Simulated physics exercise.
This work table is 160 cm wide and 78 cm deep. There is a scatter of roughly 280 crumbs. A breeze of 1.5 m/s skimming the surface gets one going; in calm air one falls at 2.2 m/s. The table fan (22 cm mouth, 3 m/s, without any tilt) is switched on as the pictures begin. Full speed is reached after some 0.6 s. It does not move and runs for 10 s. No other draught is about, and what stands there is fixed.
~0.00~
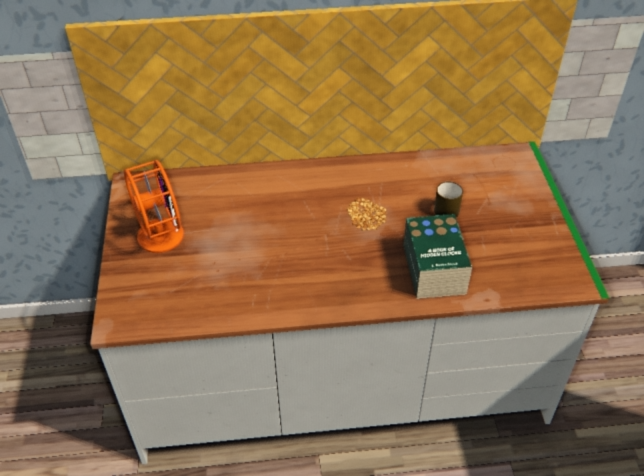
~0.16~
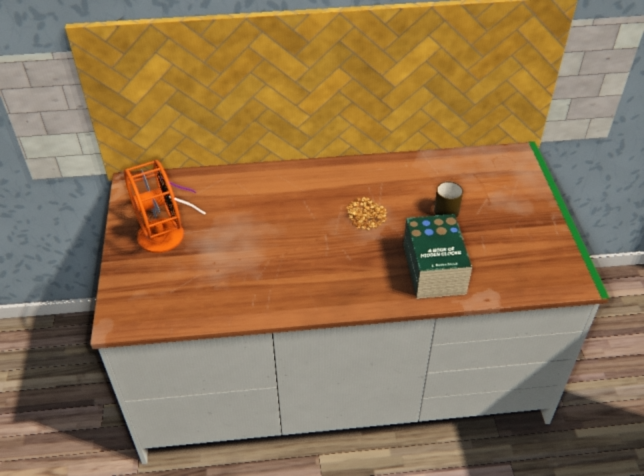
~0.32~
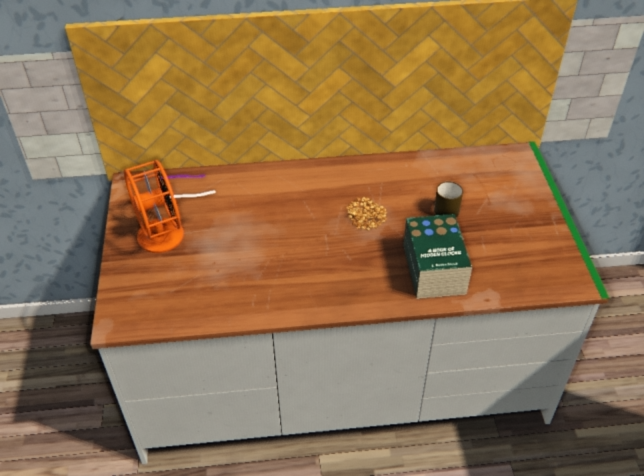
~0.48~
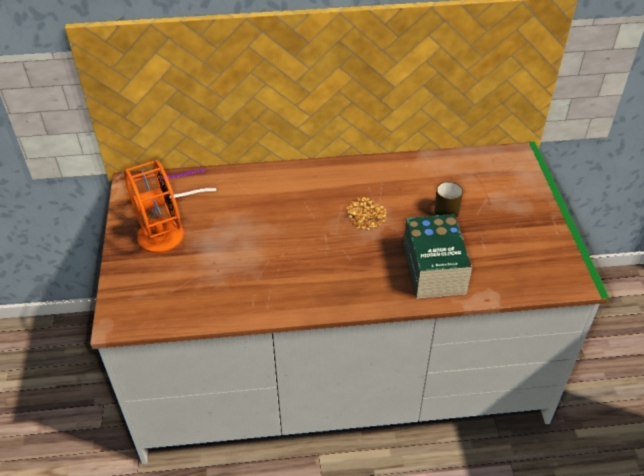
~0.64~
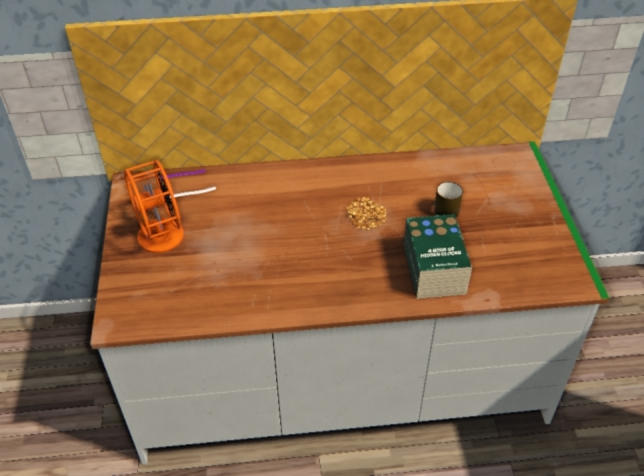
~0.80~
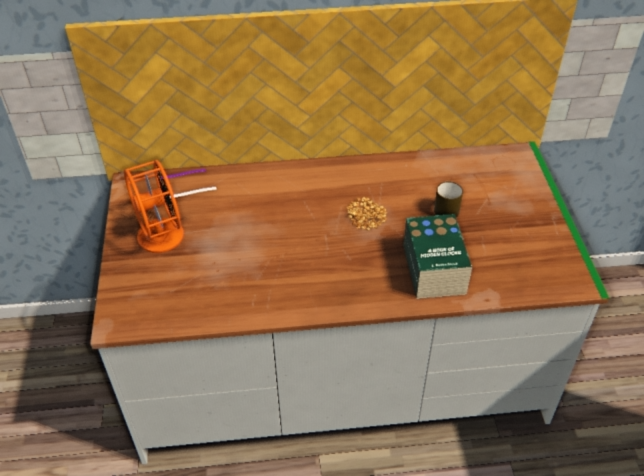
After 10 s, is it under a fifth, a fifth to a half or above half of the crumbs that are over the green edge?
The share over the green edge is under a fifth.
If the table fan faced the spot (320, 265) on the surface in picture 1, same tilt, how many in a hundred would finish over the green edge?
In that case some 1 per cent.
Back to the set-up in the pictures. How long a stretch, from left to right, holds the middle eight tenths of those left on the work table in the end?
About 30 cm.
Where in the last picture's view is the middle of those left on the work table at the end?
At about (419, 219).
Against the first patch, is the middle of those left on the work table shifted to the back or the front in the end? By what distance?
Towards the front, some 5 cm.
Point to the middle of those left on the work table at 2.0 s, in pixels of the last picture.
Around (422, 218).
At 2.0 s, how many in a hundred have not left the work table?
Some 100 per cent.
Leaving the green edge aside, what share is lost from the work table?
Some 0 per cent.
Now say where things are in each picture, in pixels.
In the first frame, the middle of the crumbs is near (368, 215), none has stirred yet and the mouth of the table fan is at (152, 200).
In the second frame, the middle of the crumbs is near (368, 215), none has stirred yet and the green edge is centred on (568, 212).
In the third frame, the middle of the crumbs is near (368, 215), none has stirred yet, the top of a mug is at (450, 190) and the top of a book is at (438, 242).
In the fourth frame, the middle of the crumbs is near (368, 215) and none has stirred yet.
In the fifth frame, the middle of the crumbs is near (368, 215) and none has stirred yet.
In the sixth frame, the middle of the crumbs is near (368, 215) and none has stirred yet.
After 2.0 s, 34 % are on the move or not yet settled, 1 % are over the green edge; the middle of those still in play is near (422, 218).
After 3.2 s, 28 % are on the move or not yet settled, 3 % are over the green edge; the middle of those still in play is near (419, 219).
After 5.5 s, 23 % are on the move or not yet settled, 6 % are over the green edge; the middle of those still in play is near (419, 219).
After 10.0 s, at the end, 6 % are over the green edge; the middle of those still in play is near (419, 219).
